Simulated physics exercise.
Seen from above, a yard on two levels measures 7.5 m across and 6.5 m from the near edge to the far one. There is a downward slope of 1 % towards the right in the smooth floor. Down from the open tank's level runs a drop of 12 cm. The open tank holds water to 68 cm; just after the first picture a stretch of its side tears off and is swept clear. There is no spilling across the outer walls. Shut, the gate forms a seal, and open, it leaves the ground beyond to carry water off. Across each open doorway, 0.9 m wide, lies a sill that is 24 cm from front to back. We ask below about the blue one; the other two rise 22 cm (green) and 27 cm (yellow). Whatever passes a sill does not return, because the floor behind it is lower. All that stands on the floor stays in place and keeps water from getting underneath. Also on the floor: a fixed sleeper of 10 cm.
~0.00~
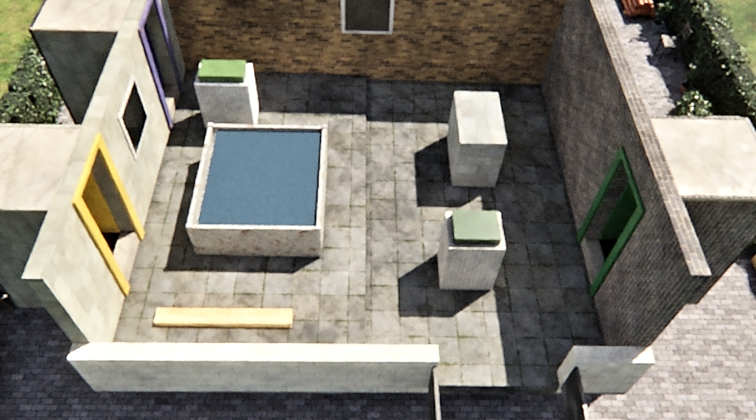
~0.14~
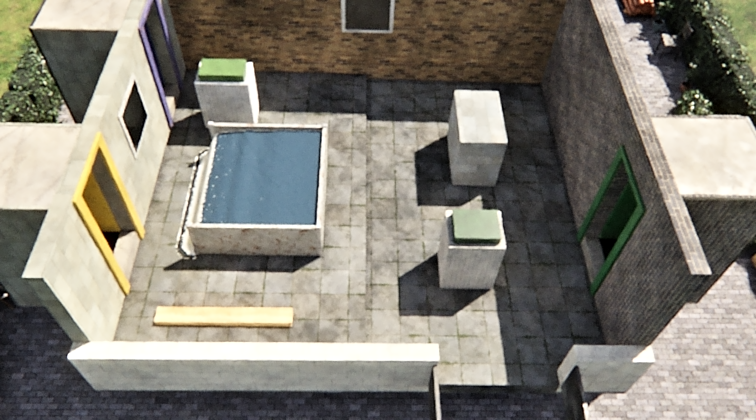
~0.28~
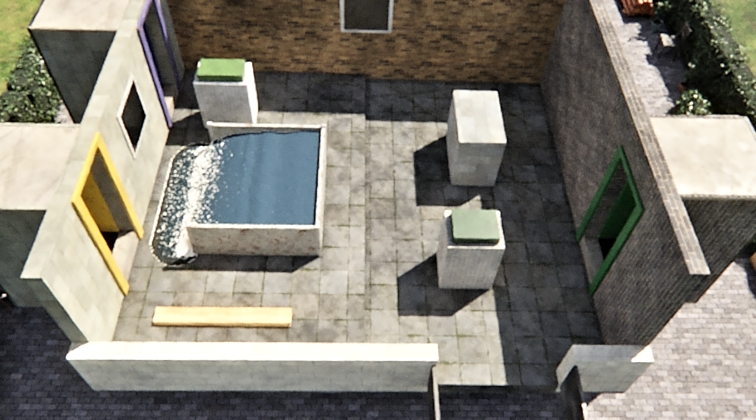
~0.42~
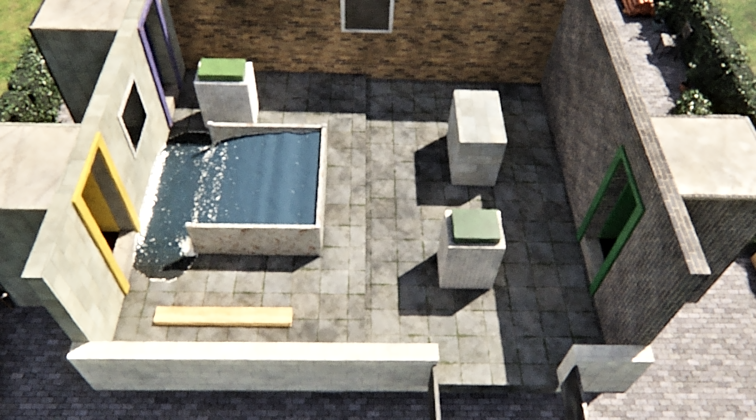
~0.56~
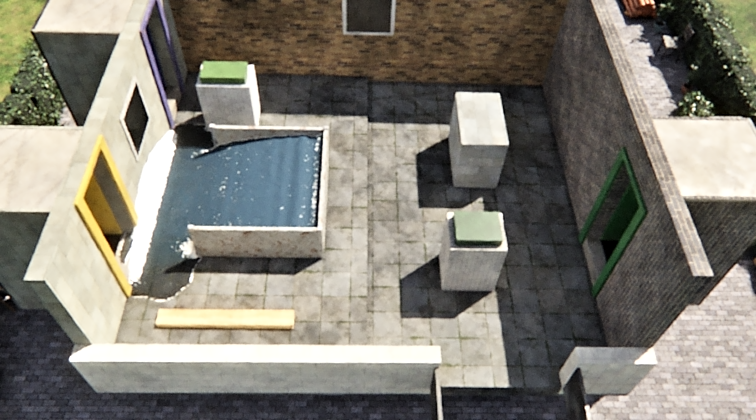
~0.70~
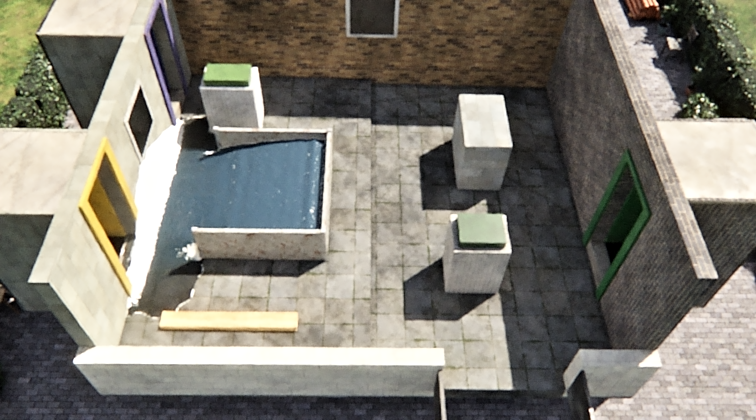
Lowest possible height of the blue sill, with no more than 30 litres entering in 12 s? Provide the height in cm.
I would say 10.5 cm.
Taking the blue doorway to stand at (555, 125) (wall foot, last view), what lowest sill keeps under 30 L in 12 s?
Minimum: About 9.5 cm.
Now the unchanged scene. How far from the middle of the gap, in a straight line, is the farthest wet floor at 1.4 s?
The front is some 3.6 m out.
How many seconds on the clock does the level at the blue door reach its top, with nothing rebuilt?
The level tops out near 2.6 seconds.
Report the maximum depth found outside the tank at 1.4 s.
50 cm.
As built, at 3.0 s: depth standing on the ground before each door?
Door by door in cm - blue 17, green 0, yellow 18.
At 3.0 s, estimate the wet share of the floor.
Wet share: Near 40 %.
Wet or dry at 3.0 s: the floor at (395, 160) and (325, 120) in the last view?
Well, the first is bone-dry and the second soaked.
After 1.4 s water covers 15 % of the floor, deepest (50 cm) near (166, 210); 14 cm at the blue door, 0 litres in over its 22 cm sill.
After 3.0 s water covers 40 % of the floor, deepest (36 cm) near (192, 74); 17 cm at the blue door, 0 litres in over its 22 cm sill.
After 12.0 s water covers 95 % of the floor, deepest (14 cm) near (560, 162); 5 cm at the blue door, 0 litres in over its 22 cm sill.
At the blue door as built, the water arrived by 0.8 s and peaked near 18 cm at 2.6 s.
With a sill of 9.5 cm, 39 litres would have come in within the 12 s; with 13 cm, 13 litres. So under 30 litres takes about 10.5 cm.
